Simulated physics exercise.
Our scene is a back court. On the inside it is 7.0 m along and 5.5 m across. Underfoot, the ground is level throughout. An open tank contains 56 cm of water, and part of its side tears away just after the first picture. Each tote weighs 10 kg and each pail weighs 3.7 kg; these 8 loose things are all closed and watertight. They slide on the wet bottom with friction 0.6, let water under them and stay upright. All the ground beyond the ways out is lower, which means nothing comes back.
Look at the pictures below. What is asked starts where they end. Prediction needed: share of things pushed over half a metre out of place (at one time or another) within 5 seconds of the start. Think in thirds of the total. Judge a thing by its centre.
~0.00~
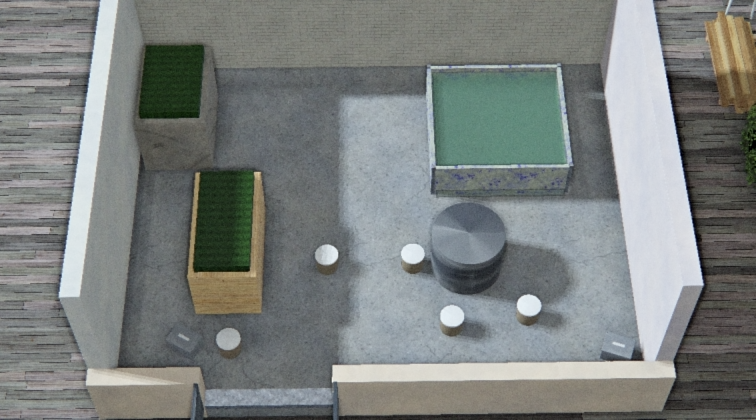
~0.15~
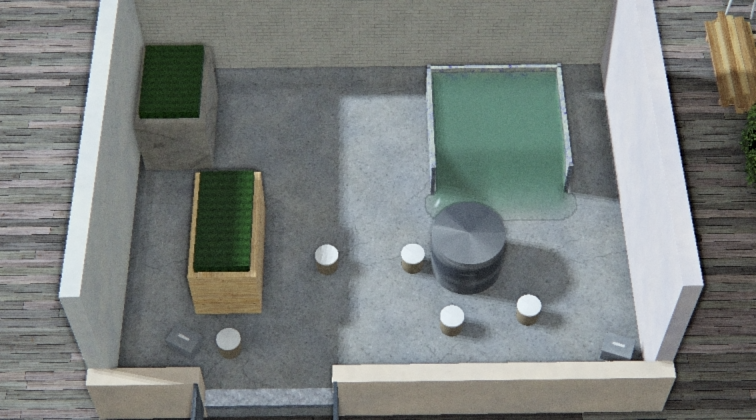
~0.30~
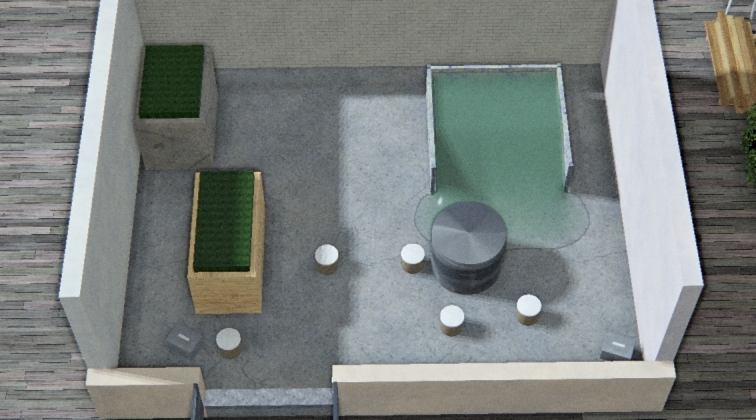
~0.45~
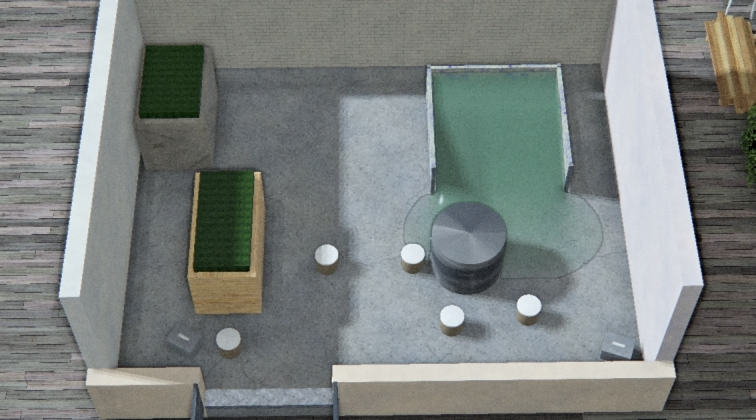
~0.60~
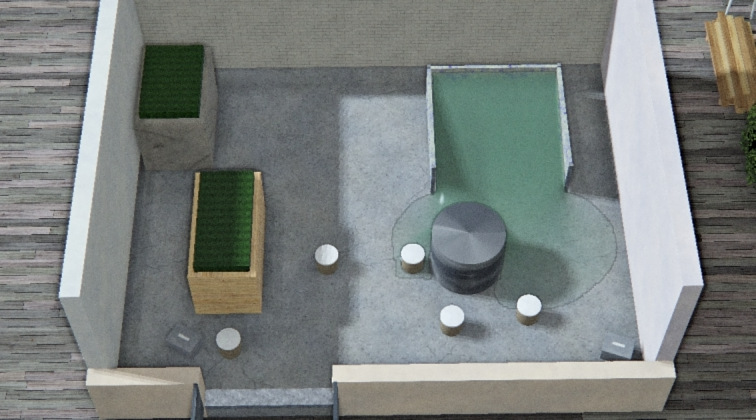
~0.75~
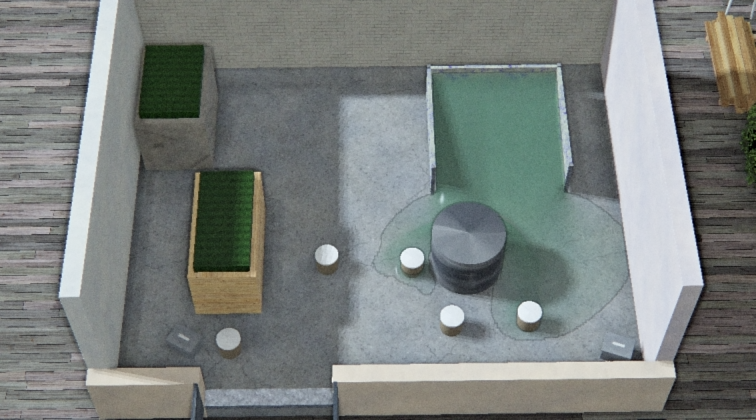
My answer: Two thirds or more of the total.
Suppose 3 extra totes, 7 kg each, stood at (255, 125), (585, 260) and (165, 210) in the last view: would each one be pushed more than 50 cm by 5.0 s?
Reading them off in order: Not beyond, clears the mark, not beyond.
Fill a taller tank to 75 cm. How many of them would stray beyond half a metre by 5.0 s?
7.
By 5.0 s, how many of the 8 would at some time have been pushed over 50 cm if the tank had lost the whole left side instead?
That would give 2.
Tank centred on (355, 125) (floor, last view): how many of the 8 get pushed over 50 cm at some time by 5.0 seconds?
Then the count would be 5.
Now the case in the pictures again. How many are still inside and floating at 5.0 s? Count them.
It comes to 5.
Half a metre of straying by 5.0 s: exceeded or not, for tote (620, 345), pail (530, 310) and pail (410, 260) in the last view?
One by one: Above the line; above the line; above the line.
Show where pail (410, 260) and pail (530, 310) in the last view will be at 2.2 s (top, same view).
Somewhere about (408, 294) and (495, 351).
After 1.1 s 1 of 8 are over 50 cm from their spots; 0 afloat.
After 2.2 s 3 of 8 are over 50 cm from their spots; 3 afloat.
After 3.5 s 5 of 8 are over 50 cm from their spots; 5 afloat.
After 5.0 s 6 of 8 are over 50 cm from their spots, and 6 have been at some point; 5 afloat.
